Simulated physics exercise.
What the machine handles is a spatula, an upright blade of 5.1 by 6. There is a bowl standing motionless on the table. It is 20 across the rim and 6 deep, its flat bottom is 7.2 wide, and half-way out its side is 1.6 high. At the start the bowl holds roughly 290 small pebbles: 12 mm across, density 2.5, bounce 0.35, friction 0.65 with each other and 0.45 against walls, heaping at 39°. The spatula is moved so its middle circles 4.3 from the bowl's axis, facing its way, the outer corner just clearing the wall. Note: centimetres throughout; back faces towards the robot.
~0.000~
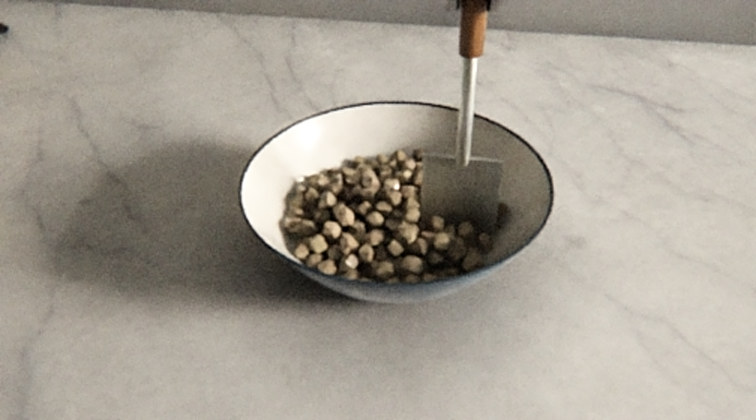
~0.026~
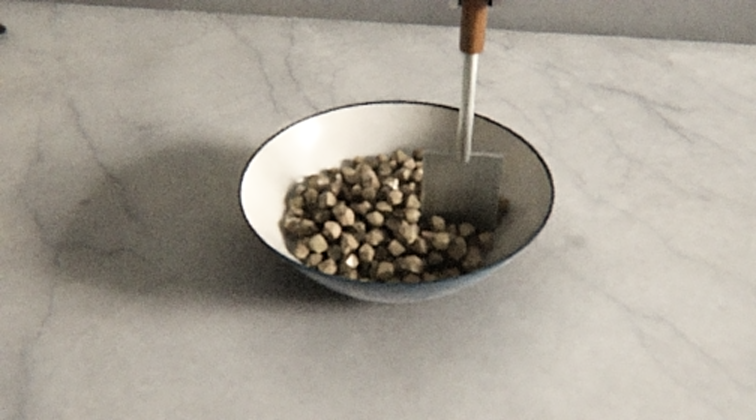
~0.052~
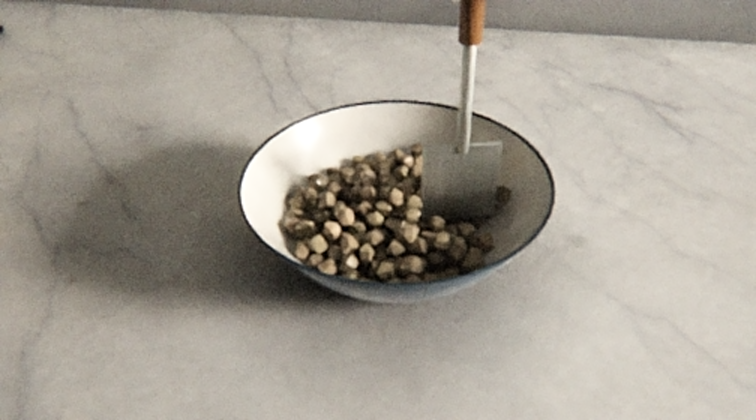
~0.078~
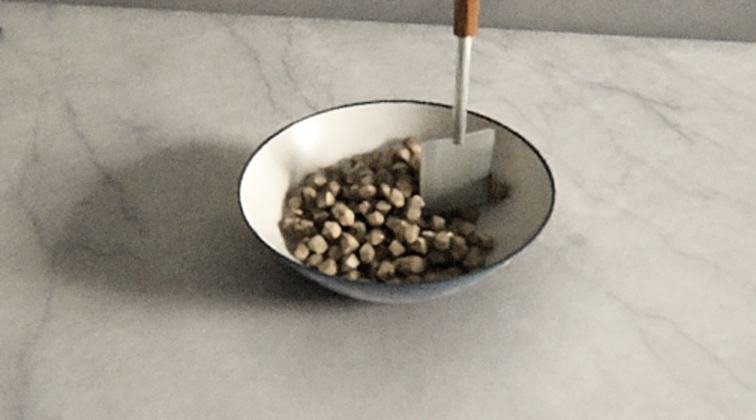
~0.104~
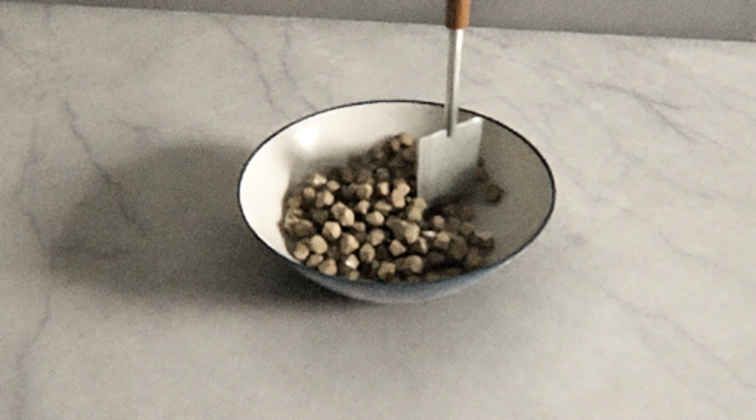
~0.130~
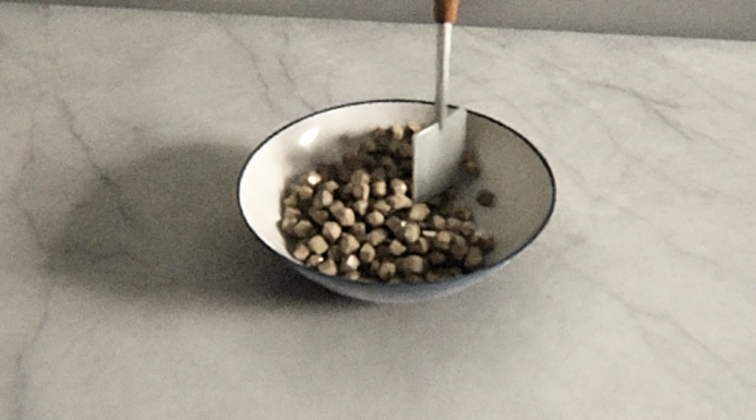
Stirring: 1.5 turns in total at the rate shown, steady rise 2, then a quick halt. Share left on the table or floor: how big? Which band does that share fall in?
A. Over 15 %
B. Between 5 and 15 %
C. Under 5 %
Option B: Between 5 and 15 %.
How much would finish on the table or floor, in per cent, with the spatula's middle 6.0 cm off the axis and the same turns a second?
Then about 0 per cent.
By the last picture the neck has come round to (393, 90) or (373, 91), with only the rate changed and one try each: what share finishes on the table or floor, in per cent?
Around 30 and 35 per cent respectively.
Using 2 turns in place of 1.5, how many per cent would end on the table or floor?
Estimate: About 15 percent.
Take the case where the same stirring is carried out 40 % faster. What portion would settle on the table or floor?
15 %.
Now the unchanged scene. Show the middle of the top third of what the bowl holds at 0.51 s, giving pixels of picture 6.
About (366, 246).
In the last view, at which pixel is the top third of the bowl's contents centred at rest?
Near (408, 201).
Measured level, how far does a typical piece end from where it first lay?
Around 6 centimetres.
After 0.51 s, 245° round, highest piece 8 above the table; 276 in the bowl, 12 on the table or floor, 5 in flight or on the tool.
After 0.88 s, 75° round, highest piece 7 above the table; 264 in the bowl, 29 on the table or floor.
After 1.27 s, 180° round, highest piece 7 above the table; 263 in the bowl, 30 on the table or floor.
After 1.97 s, 180° round, highest piece 7 above the table; 263 in the bowl, 30 on the table or floor.
At rest, 263 in the bowl, 30 on the table or floor. That is 10 % on the table or floor.
